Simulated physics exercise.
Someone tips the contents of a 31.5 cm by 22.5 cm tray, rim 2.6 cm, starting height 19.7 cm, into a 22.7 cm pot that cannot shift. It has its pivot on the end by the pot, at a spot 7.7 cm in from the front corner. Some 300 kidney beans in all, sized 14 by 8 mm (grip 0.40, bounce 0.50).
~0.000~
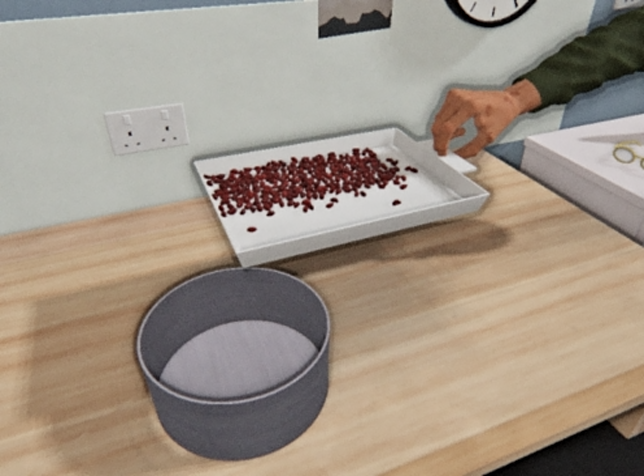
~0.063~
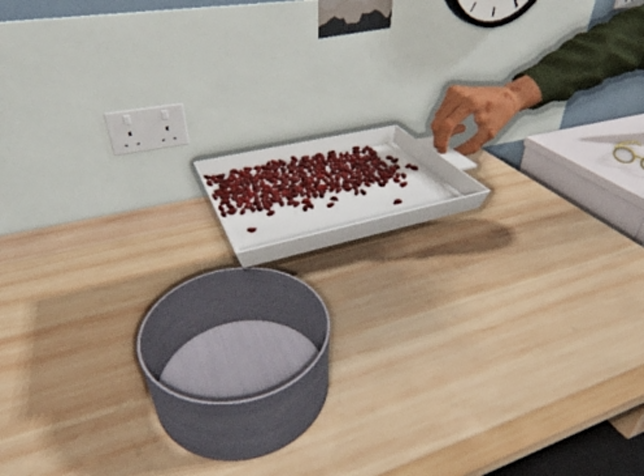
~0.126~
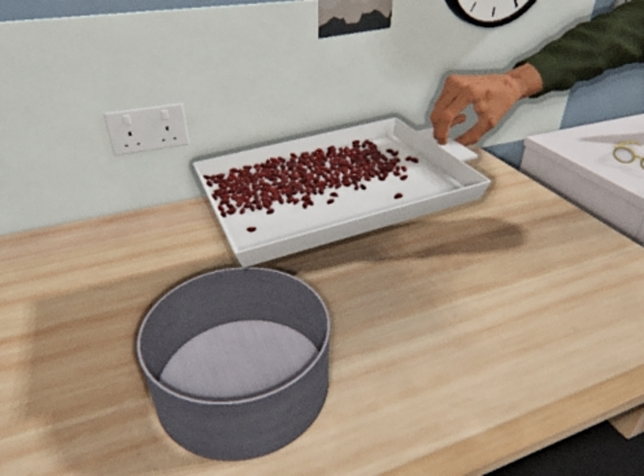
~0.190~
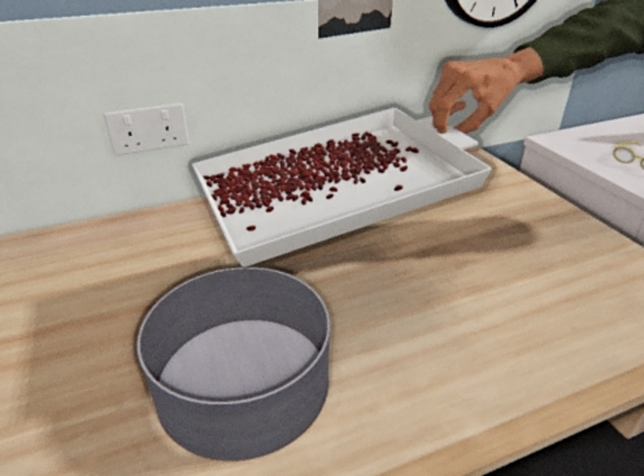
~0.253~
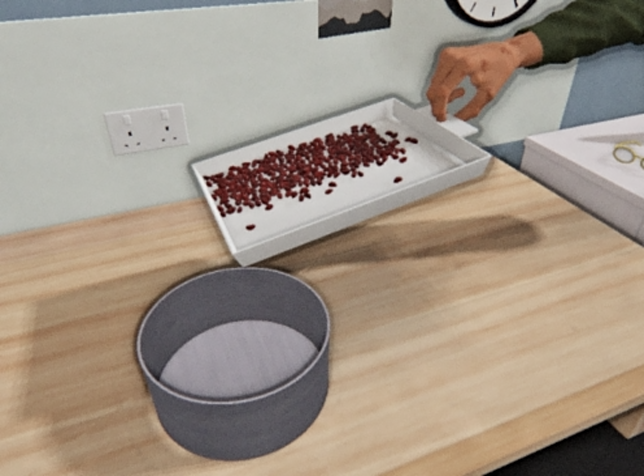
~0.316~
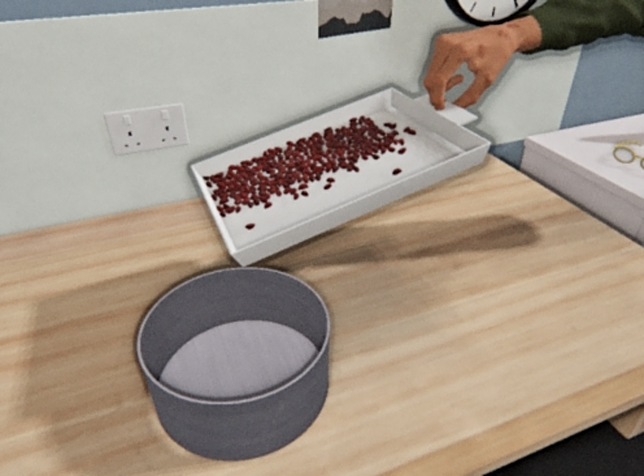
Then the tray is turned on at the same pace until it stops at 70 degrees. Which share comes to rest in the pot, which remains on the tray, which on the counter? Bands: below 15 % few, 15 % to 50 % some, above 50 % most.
Result: Pot: Few, tray: Most, counter: Some.
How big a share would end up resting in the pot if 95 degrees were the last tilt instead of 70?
I'd expect some 25 per cent in the pot.
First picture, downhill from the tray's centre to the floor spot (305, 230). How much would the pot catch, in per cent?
My best guess is some 80 per cent.
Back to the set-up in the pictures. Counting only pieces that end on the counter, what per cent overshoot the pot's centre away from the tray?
Around 80 in a hundred.
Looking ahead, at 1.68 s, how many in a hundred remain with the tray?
Roughly 75 percent of the load, I'd say.
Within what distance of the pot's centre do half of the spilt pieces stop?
Some 22 cm, give or take.
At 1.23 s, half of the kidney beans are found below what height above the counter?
Some 22 cm.
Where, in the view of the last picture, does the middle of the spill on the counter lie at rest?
Look close to (166, 308) in the last picture.
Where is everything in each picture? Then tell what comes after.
In the first picture, tray tilt 0 degrees, front corners at (242, 248) and (481, 192); middle of the pieces at (310, 180); pot at (236, 325).
In the second picture, tray tilt 1 degrees, front corners at (241, 248) and (482, 189); middle of the pieces at (310, 179).
In the third picture, tray tilt 3 degrees, front corners at (240, 248) and (482, 180), lowest corner left back; middle of the pieces at (310, 175).
In the fourth picture, tray tilt 6 degrees, front corners at (239, 248) and (483, 168), lowest corner left back; middle of the pieces at (309, 171).
In the fifth picture, tray tilt 10 degrees, front corners at (237, 248) and (483, 155), lowest corner left back; middle of the pieces at (308, 166).
In the sixth picture, tray tilt 13 degrees, front corners at (236, 248) and (482, 143), lowest corner left back; middle of the pieces at (301, 161); pot at (236, 325). Its pace works out near 50 degrees a second.
After 0.86 s, tilt 40 degrees; the tray holds 100 %, the pot 0 %.
After 1.23 s, tilt 58 degrees; the tray holds 100 %, the pot 0 %.
After 1.68 s, tilt 70 degrees; the tray holds 75 %, the pot 0 %.
In the end, at 3.3 s, pot 5 %, tray 60 %, counter 35 %.
